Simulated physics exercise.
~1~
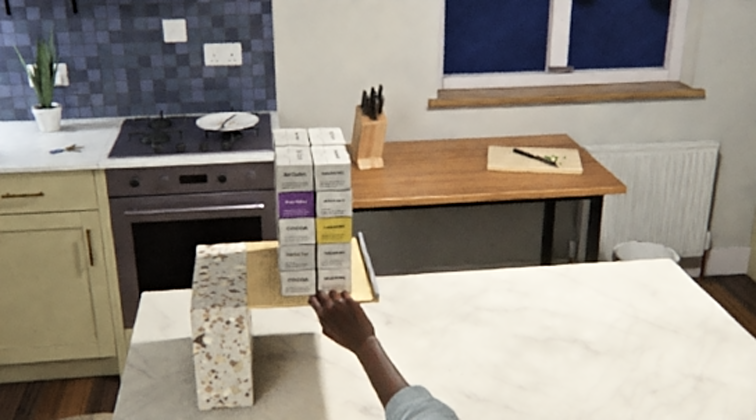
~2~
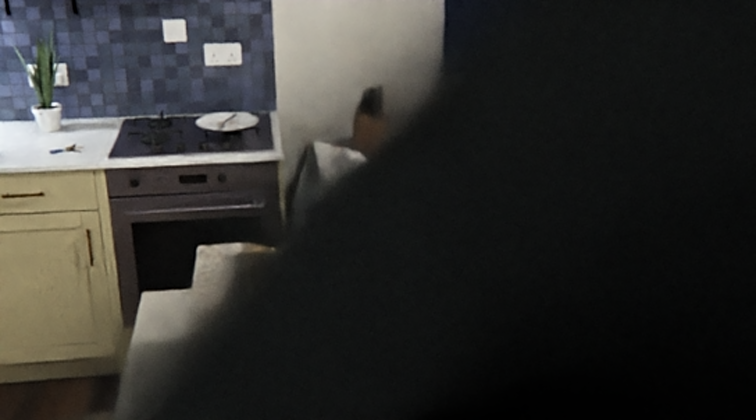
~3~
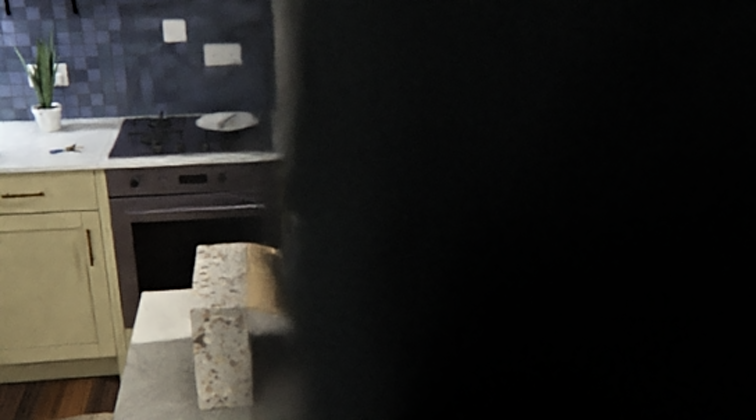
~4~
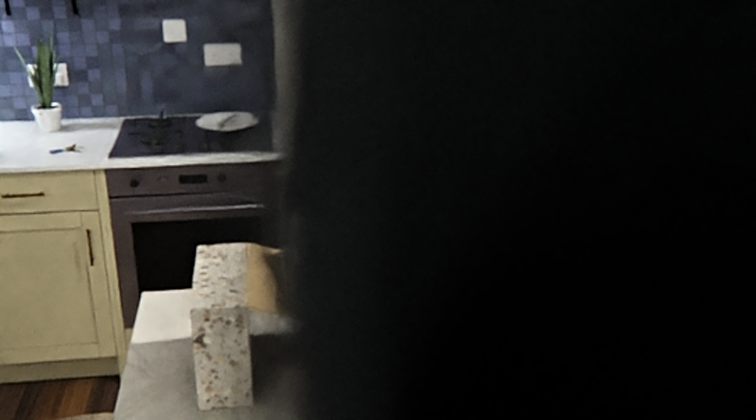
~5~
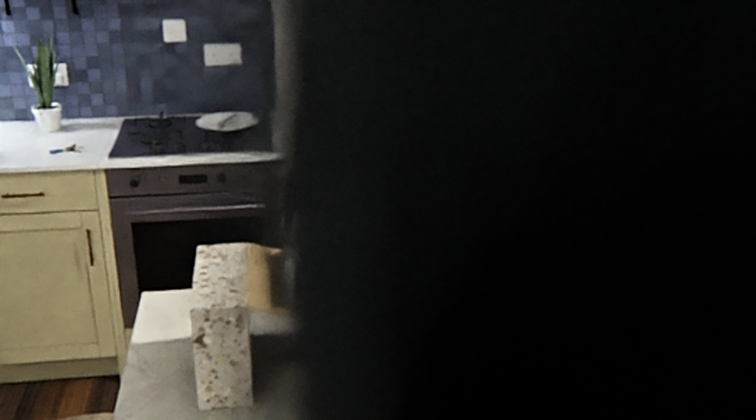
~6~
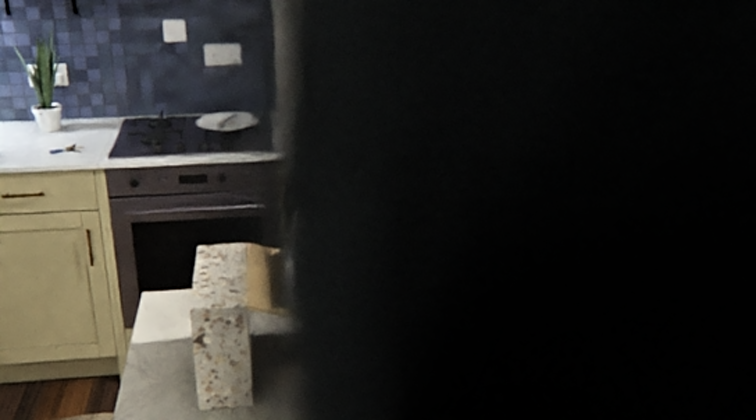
A dark shape sweeping across a kitchen, hiding a hand at stacked tea packets on a tray, and still blocking the view.
